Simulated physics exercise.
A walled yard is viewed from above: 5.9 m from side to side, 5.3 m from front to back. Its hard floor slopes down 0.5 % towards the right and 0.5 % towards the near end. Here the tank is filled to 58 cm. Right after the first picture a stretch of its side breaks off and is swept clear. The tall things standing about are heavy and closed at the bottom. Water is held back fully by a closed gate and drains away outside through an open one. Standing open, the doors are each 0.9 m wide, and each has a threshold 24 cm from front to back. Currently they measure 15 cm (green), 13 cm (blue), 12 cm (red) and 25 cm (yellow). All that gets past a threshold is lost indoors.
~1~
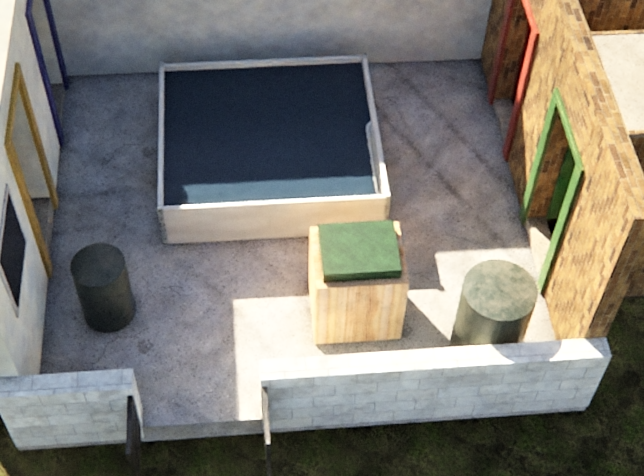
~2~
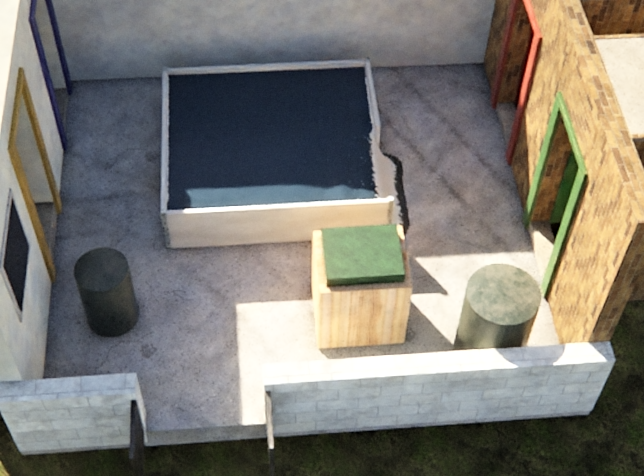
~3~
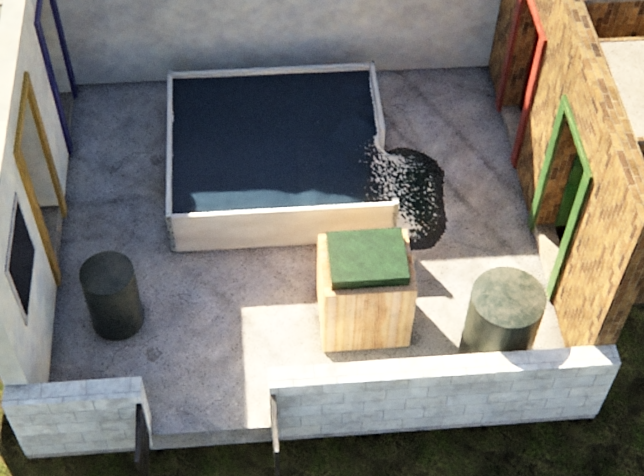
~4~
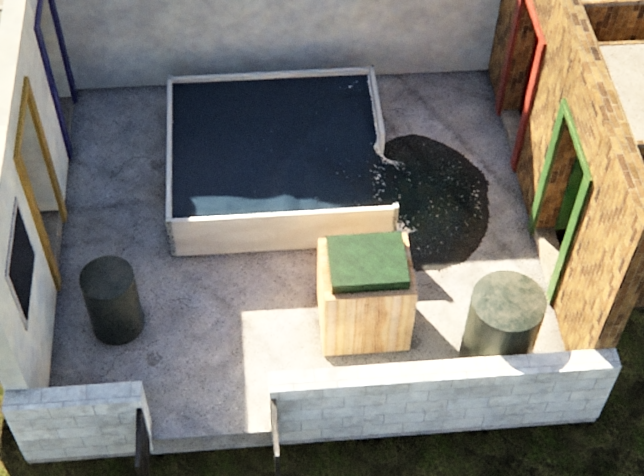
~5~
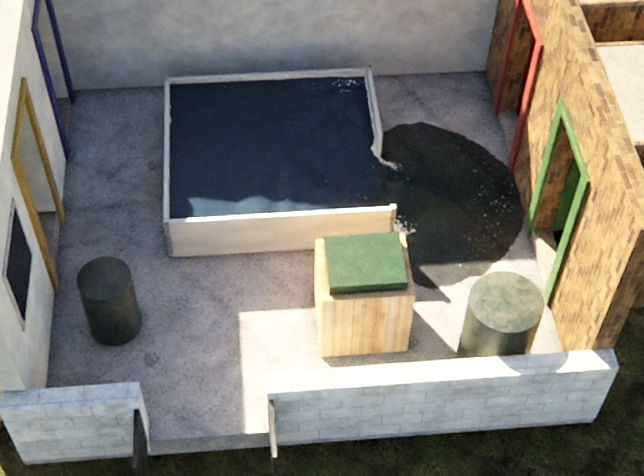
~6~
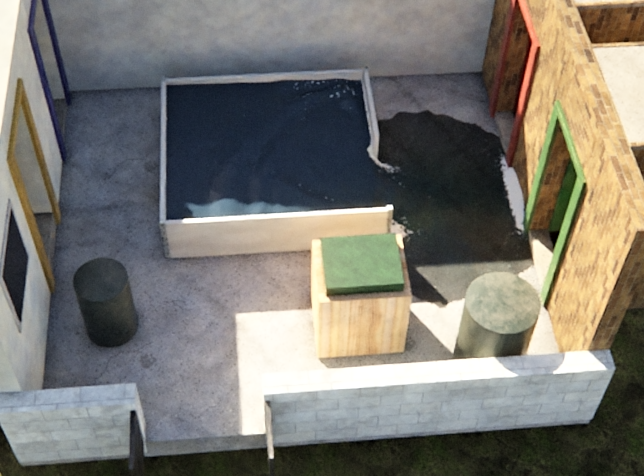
A walled yard with a hard grey floor is seen from high above, the view shifting very slightly. A pale-sided tank of dark water stands at the centre back, with blue and yellow doorways on the left, red and green ones on the right, and a green-topped wooden box between two dark green cylinders in front. The tank's right side breaks open, and water pours out and spreads rightward in a widening dark pool.
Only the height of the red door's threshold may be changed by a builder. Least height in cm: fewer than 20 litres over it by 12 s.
Approx. 22 cm.
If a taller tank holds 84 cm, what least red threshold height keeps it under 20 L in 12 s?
34 cm.
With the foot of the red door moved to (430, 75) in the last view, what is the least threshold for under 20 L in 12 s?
Roughly 20 cm.
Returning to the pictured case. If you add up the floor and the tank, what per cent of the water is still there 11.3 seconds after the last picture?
Share still there: Approx. 84 percent.
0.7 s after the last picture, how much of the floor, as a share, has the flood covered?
The wet part is about 25 per cent.
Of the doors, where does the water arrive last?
That would be the yellow door.
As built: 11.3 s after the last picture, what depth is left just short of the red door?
Lab note: Depth approx. 11.0 cm.
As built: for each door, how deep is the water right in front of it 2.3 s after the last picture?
Door by door, in centimetres - green 27, blue 0, red 21, yellow 0.
Then, 0.7 s after the last picture water covers 25 % of the floor, deepest (40 cm) near (510, 209); 21 cm at the red door, 10 litres in over its 12 cm threshold.
Then, 2.3 s after the last picture water covers 40 % of the floor, deepest (50 cm) near (524, 380); 21 cm at the red door, 80 litres in over its 12 cm threshold.
Then, 11.3 s after the last picture water covers 95 % of the floor, deepest (16 cm) near (552, 365); 11 cm at the red door, 143 litres in over its 12 cm threshold.
At the red door as built, the water peaked near 22 cm, 1.7 s after the last picture.
Run again over the same 12 s with other heights there, 38 litres in over 19 cm, 6 litres over 26 cm. The limit of 20 litres is kept from about 22 cm up.
